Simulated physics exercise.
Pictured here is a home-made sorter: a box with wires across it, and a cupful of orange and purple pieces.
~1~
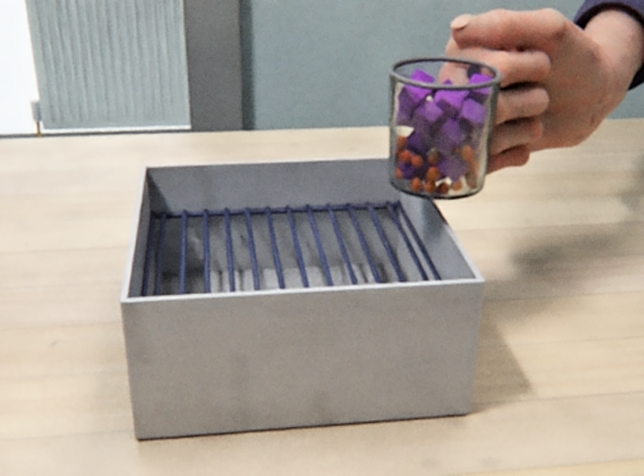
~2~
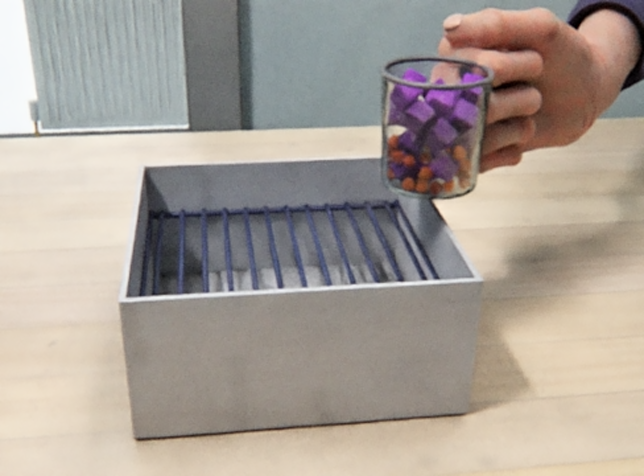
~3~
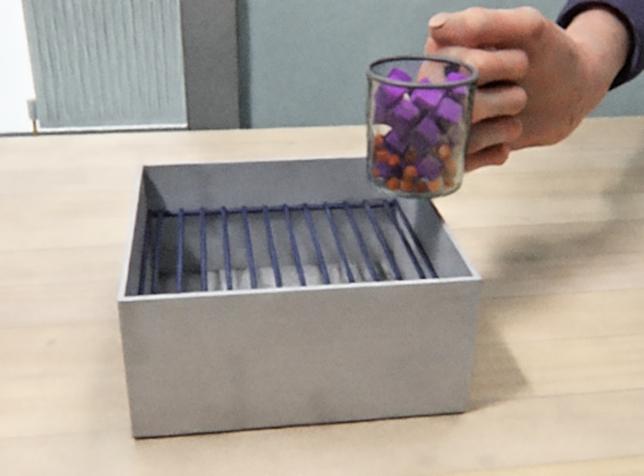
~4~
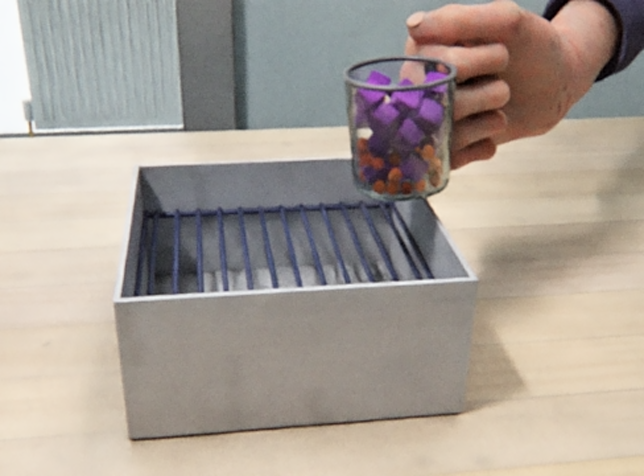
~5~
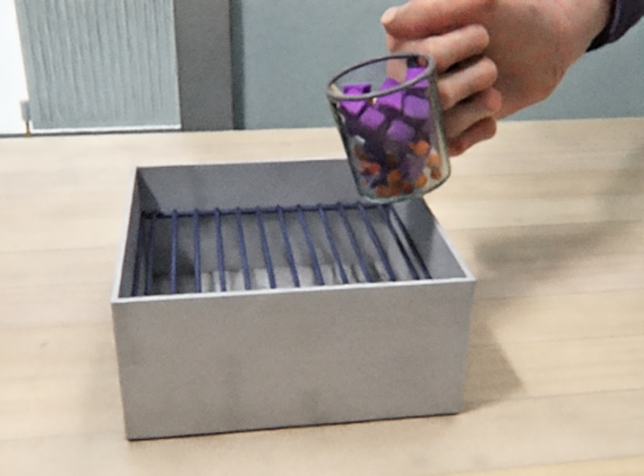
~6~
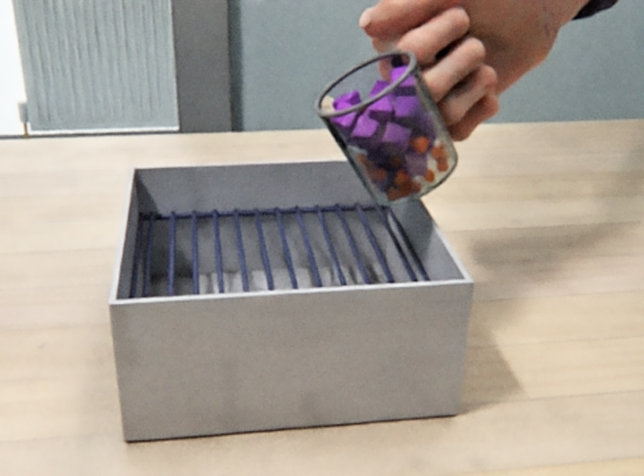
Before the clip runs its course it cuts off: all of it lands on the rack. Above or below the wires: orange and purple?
The orange bits slip past the grid. Purple bits? They sit on the grille.
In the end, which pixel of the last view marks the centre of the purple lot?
Rest position, approx.: (304, 259).
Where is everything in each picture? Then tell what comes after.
Cup (441, 128), upright; rack (183, 272), 14 wires across; orange clay pellets (415, 171), narrower than the gaps; purple small cubes (443, 120), wider than the gaps, in the first frame.
Cup (433, 128), upright; purple ones (435, 120), in the second frame.
Cup (418, 127), upright; orange ones (393, 170), in the third frame.
Cup (400, 128), tipped 4°; purple ones (403, 120), in the fourth frame.
Cup (392, 129), tipped 16°; orange ones (396, 147), in the fifth frame.
Cup (390, 130), tipped 30°; rack (172, 273); orange ones (399, 147); purple ones (389, 122), in the sixth frame.
Then, 0.41 s later than the last frame, orange ones, every one in the cup; purple ones, every one in the cup.
Then, 0.77 s later than the last frame, orange ones, every one in the cup; purple ones, the larger part in the cup, roughly a quarter on or over the wires.
Then, 1.08 s later than the last frame, orange ones, roughly half in the cup, roughly half on or over the wires, just a few under the rack; purple ones, about a tenth in the cup, almost all on or over the wires.
When it is over, orange ones, roughly a quarter on the wires, the larger part under the rack; purple ones, every one on the wires, not one under the rack.
